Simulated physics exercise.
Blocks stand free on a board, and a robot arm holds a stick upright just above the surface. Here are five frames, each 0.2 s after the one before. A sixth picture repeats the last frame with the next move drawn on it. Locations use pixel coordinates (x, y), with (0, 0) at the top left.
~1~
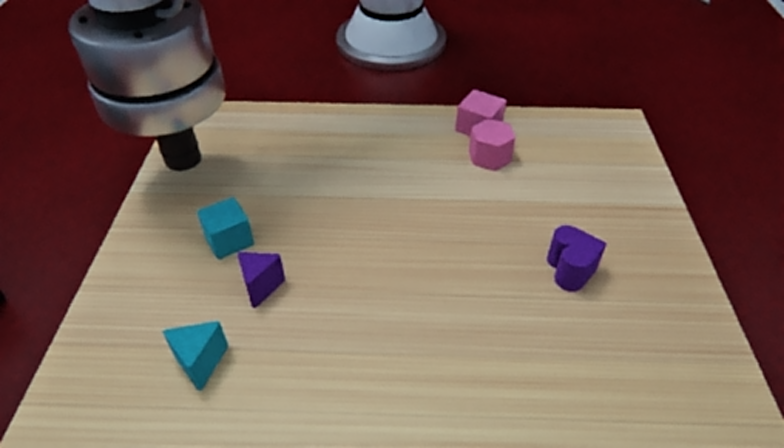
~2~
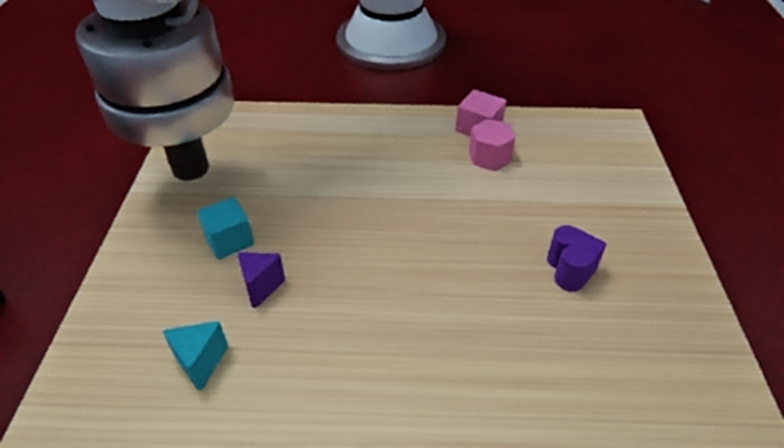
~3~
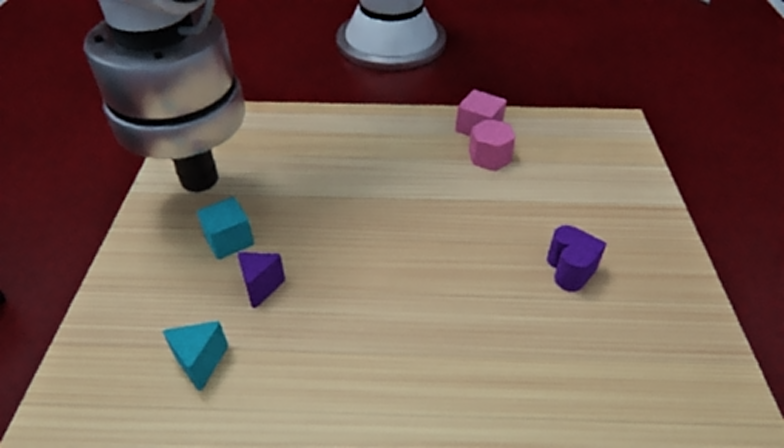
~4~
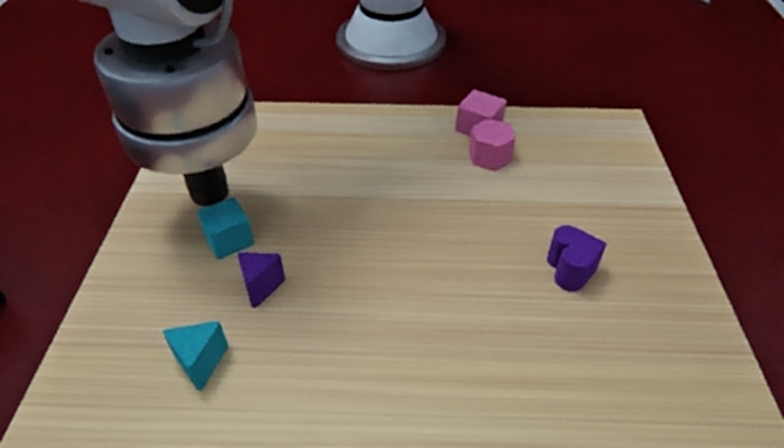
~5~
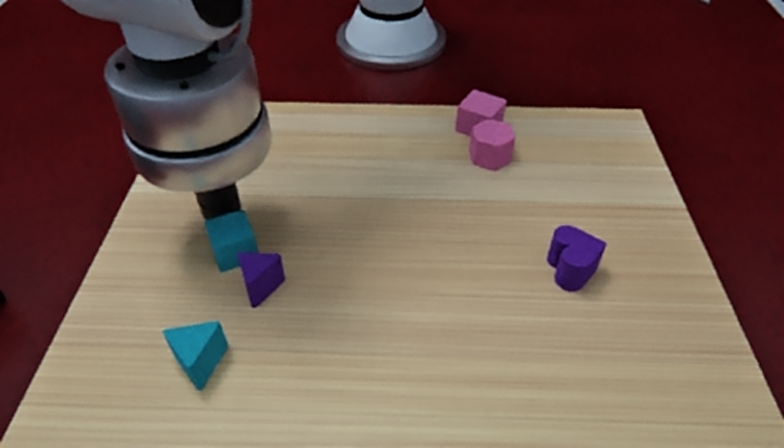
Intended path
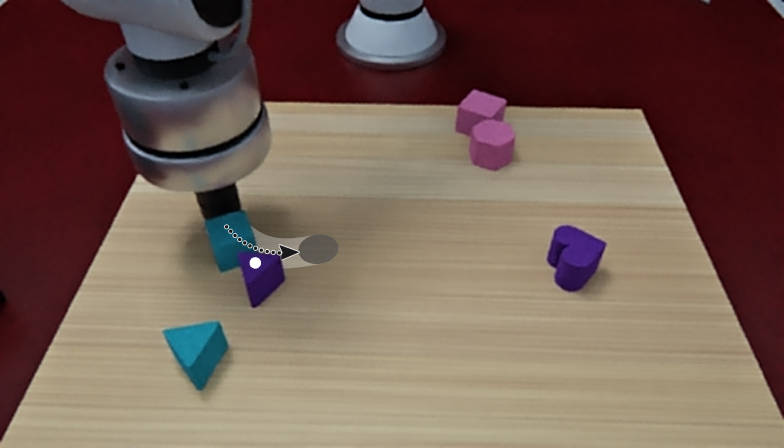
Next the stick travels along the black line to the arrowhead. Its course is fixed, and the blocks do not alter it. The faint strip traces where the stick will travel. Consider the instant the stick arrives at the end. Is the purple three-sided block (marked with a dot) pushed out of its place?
Going by the path, yes.
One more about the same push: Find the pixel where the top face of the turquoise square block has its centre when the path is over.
It comes to (249, 258).
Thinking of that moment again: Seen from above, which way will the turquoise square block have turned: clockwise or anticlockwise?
It rotates clockwise.
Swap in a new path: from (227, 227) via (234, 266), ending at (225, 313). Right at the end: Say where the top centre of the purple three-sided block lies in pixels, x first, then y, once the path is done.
My best guess is (292, 312).
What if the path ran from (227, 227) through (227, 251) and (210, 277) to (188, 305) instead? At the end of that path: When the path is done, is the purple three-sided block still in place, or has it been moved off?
Put simply, it goes somewhere else.
Path on the board, from (227, 227) via (248, 245) and (281, 253), ending at (318, 249); the dot is on the purple three-sided block.
The first path, step by step. One third of the way, stick (244, 228); turquoise square block (241, 250), turned 15° clockwise; purple three-sided block (260, 275), turned 10° anticlockwise.
Two thirds of the way, stick (279, 236); turquoise square block (249, 258), turned 30° clockwise; purple three-sided block (261, 288).
At the end, stick (316, 232); turquoise square block (249, 258), turned 30° clockwise; purple three-sided block (261, 288).
